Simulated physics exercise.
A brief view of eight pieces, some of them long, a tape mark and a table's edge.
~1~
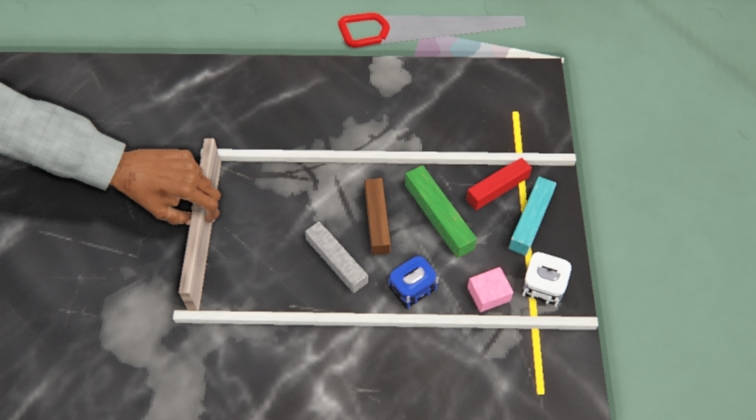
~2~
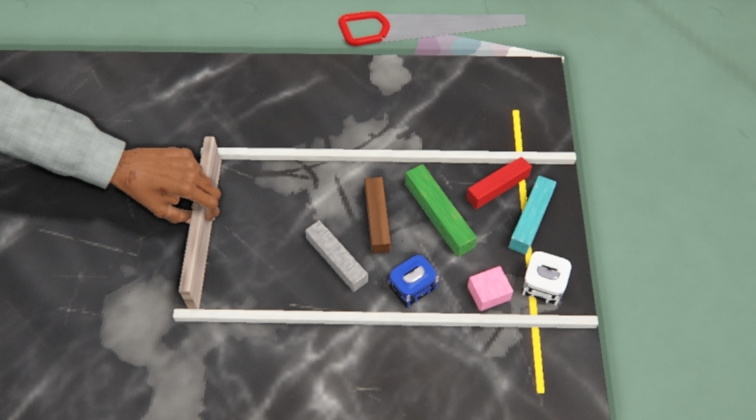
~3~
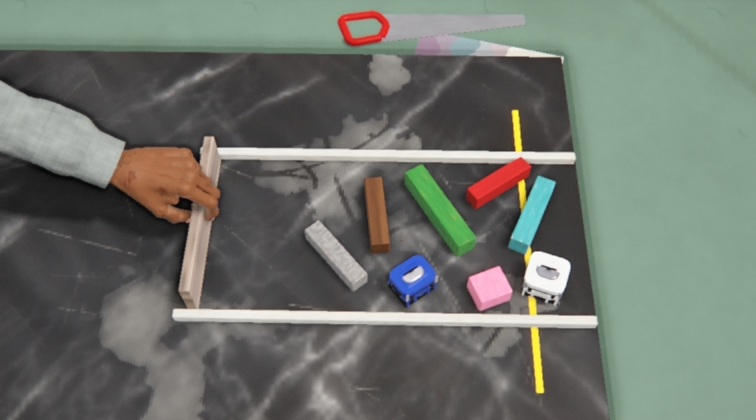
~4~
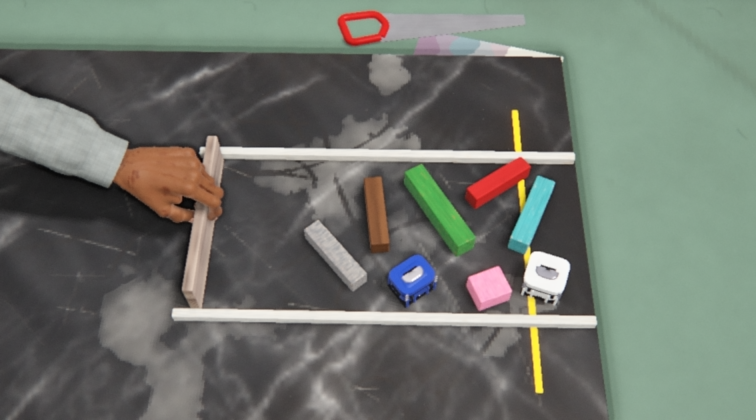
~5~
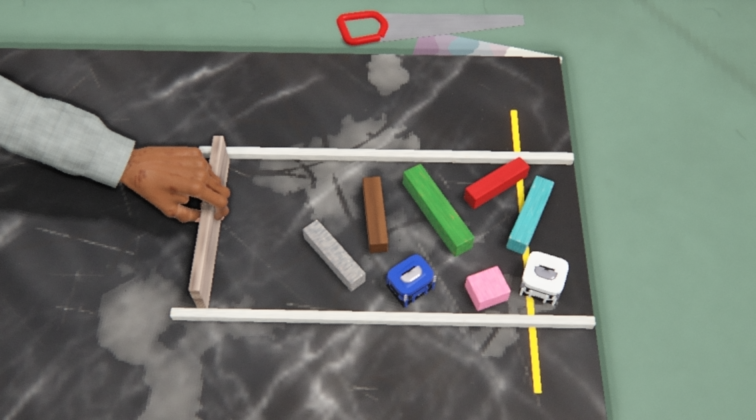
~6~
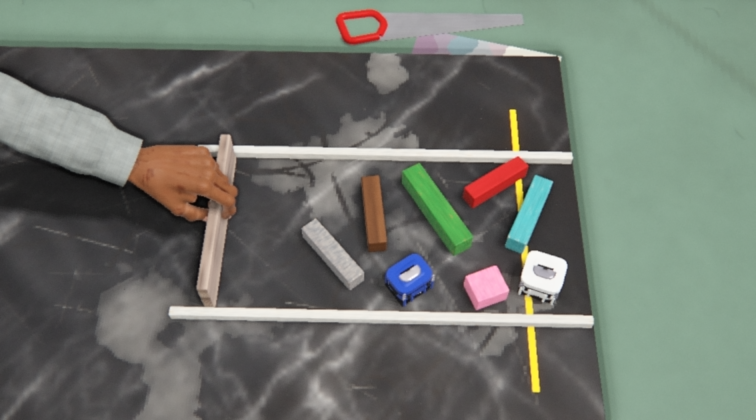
Hand holding a wooden board upright between two white rails, then sliding it slightly right, coloured blocks and cases lying still.
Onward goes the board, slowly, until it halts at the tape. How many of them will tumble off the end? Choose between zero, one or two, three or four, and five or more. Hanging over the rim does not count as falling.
The count is three or four.
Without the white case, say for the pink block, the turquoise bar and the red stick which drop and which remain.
Well, the pink block topples off, the turquoise bar topples off and the red stick topples off.
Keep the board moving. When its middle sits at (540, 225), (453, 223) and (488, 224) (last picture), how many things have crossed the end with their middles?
In order, that gives 4, then 0, then 1.
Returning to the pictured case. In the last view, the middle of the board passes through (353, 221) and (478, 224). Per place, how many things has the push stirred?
Tally at point one: 2; at point two: 8.
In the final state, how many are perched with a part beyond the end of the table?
That would be 1.
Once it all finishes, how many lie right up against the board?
Tally at the end: 2.
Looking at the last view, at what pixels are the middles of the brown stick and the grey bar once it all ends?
The brown stick stops around (544, 215); the grey bar around (536, 263).
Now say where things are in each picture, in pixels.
The first frame shows white case (546, 279); turquoise bar (533, 216); red stick (499, 184); board (202, 222); tape (527, 238).
The second frame shows turquoise bar (533, 214); grey bar (336, 256).
The third frame shows red stick (498, 182); pink block (489, 289).
The fourth frame shows white case (545, 278); brown stick (376, 214).
The fifth frame shows turquoise bar (530, 215); blue case (411, 280).
The sixth frame shows white case (542, 277); turquoise bar (529, 214); red stick (496, 182); board (218, 219); tape (523, 236).
A little later, none off yet; white case at rest near (542, 277); turquoise bar at rest near (529, 214); red stick at rest near (496, 182).
Next, none off yet; white case shifted about its own width near (593, 276); turquoise bar shifted a little near (560, 221); red stick shifted about its own width near (552, 180).
When it is over, the number that fall off is three or four; down, pink block, red stick, turquoise bar and white case.
